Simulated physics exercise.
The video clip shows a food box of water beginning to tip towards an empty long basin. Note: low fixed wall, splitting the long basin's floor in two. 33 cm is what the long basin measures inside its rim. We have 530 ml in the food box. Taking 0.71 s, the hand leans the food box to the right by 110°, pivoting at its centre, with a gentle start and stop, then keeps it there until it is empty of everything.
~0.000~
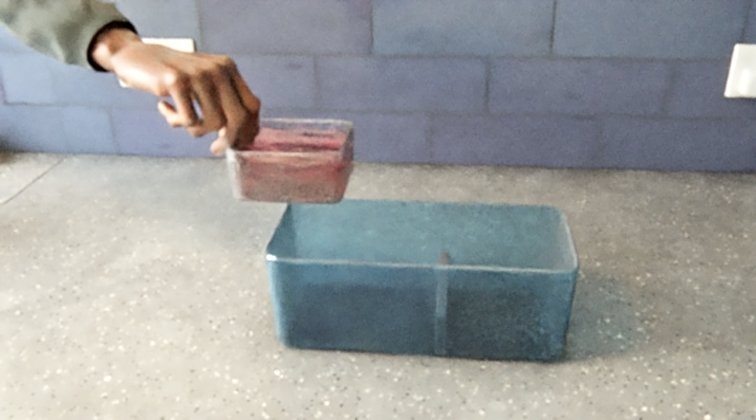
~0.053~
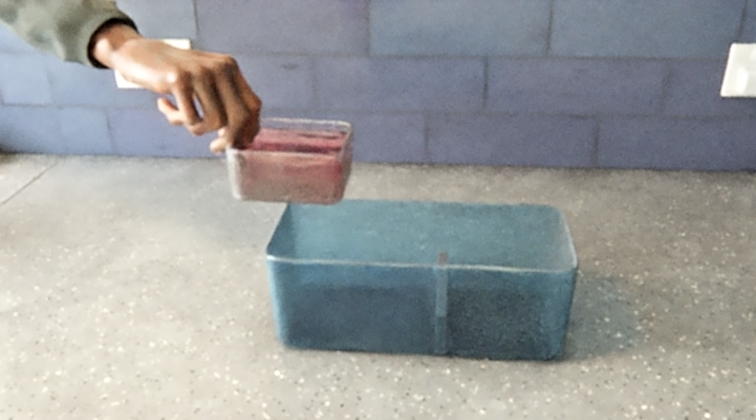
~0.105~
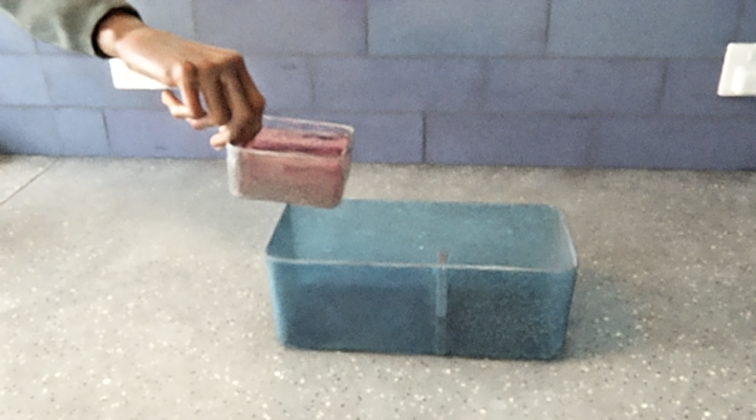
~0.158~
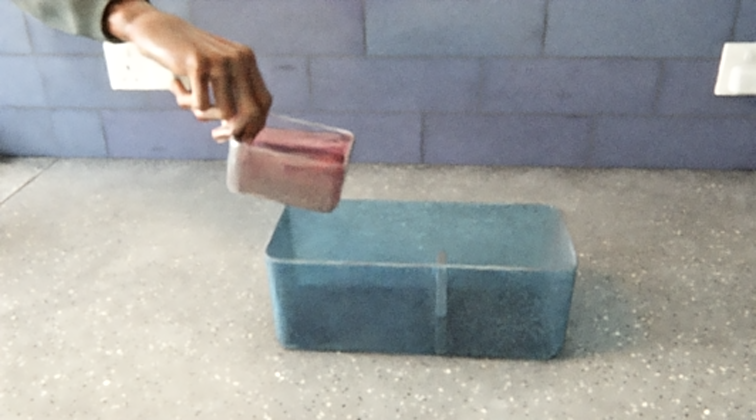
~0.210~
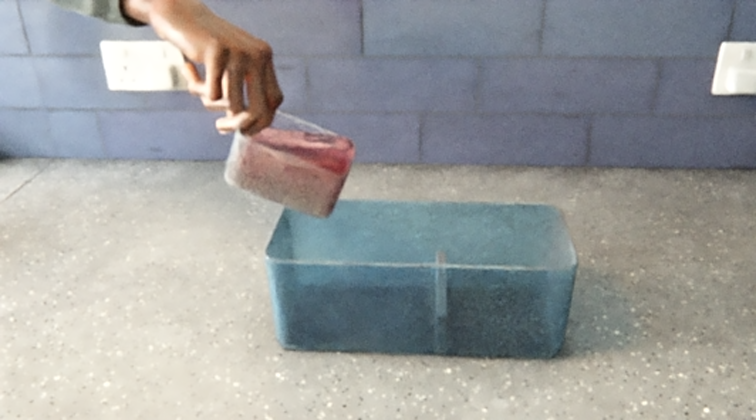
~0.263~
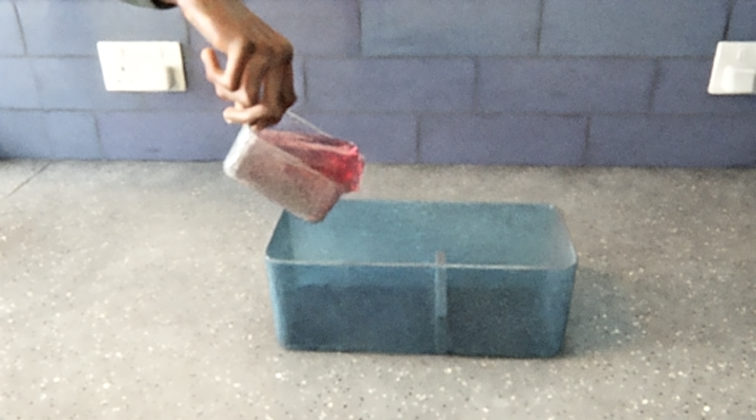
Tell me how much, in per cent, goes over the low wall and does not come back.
I would say about 5 per cent.
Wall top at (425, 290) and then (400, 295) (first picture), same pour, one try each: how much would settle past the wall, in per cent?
5 per cent first, 45 per cent second.
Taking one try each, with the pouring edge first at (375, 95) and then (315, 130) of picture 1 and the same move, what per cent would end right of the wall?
I'd say 35 percent on the first go, 0 percent on the next.
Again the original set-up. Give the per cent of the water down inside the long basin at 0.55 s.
Fraction in basin: Approx. 70%.
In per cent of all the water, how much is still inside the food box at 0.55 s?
About 14 per cent.
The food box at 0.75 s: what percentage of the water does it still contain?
Share remaining: Approx. 2 %.
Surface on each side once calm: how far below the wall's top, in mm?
Measured: Left around 30 mm, right around 50 mm.
Then, 0.55 s in, the tilt is 96° and 14 per cent is still to pour, 70 is left of the wall and 0 right of it.
Then, 0.75 s in, the tilt is 110° and 2 per cent is still to pour, 92 is left of the wall and 4 right of it.
Then, 0.97 s in, the tilt is 110° and 0 per cent is still to pour, 94 is left of the wall and 5 right of it.
Then, 1.21 s in, the tilt is 110° and 0 per cent is still to pour, 94 is left of the wall and 5 right of it.
Finally, 94 per cent lies left of the wall, 5 right of it and 1 outside.
